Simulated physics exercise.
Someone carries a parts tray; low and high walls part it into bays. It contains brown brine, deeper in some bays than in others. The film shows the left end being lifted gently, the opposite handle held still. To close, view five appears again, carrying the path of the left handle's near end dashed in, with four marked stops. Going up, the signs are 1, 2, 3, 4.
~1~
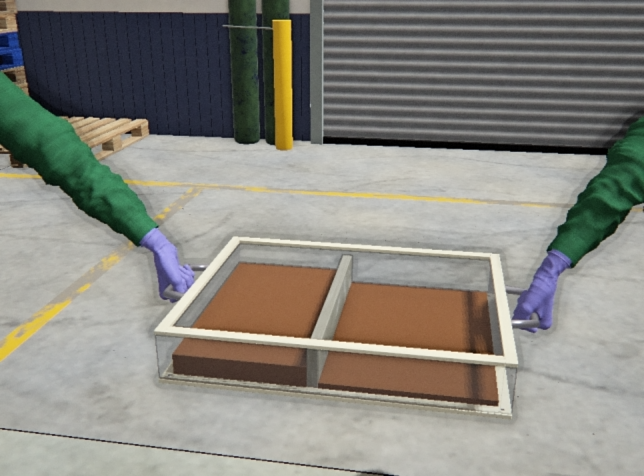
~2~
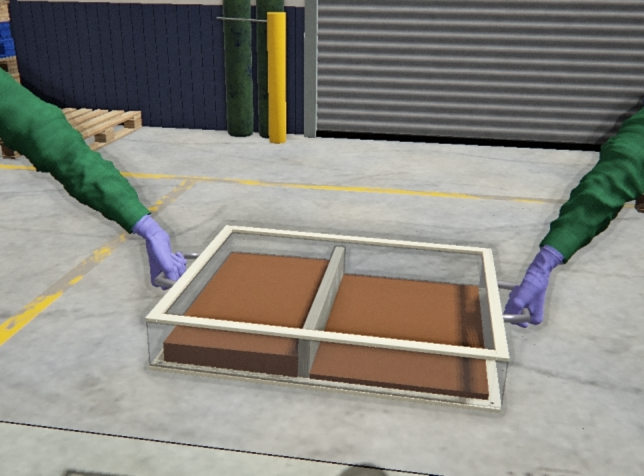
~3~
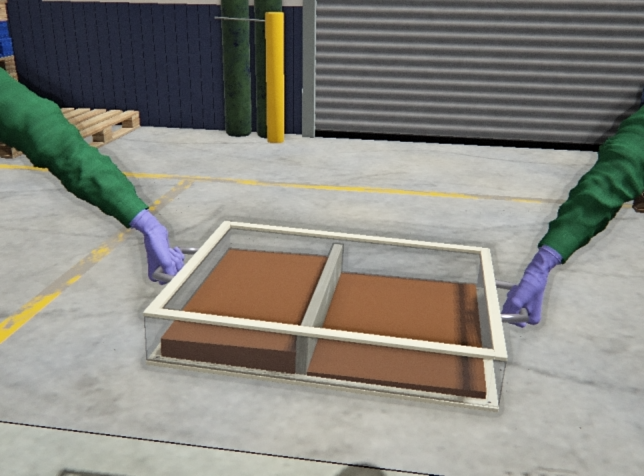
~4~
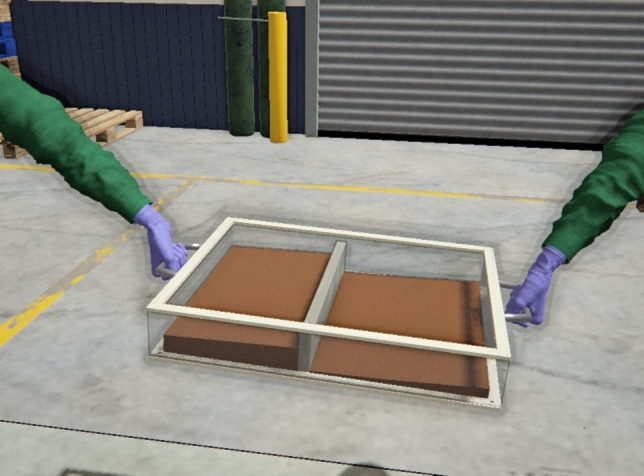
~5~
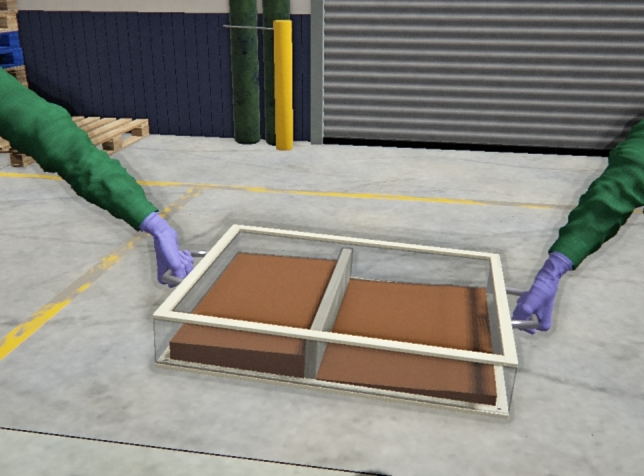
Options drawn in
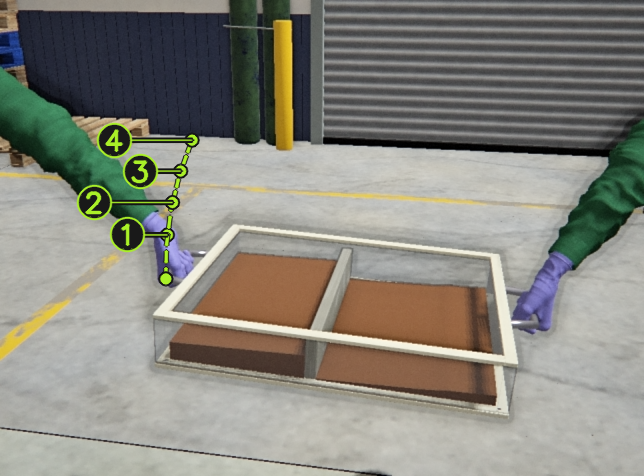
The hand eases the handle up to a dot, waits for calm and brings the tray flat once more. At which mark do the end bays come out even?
4 beats the others.
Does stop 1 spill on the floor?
No.
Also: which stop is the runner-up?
That would be 3.
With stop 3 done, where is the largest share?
The left bay.
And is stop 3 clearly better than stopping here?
Yes, it helps clearly.
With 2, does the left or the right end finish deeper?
The left one.
In lime, 1 at (167, 234); 2 at (172, 202); 3 at (180, 171); 4 at (192, 140).
With 1, the left end bay stands much deeper than the other; nothing spills.
With 2, the left end bay stands much deeper than the other; nothing spills.
With 3, the left end bay stands much deeper than the other; nothing spills.
With 4, the two end bays stand about equally deep; nothing spills.
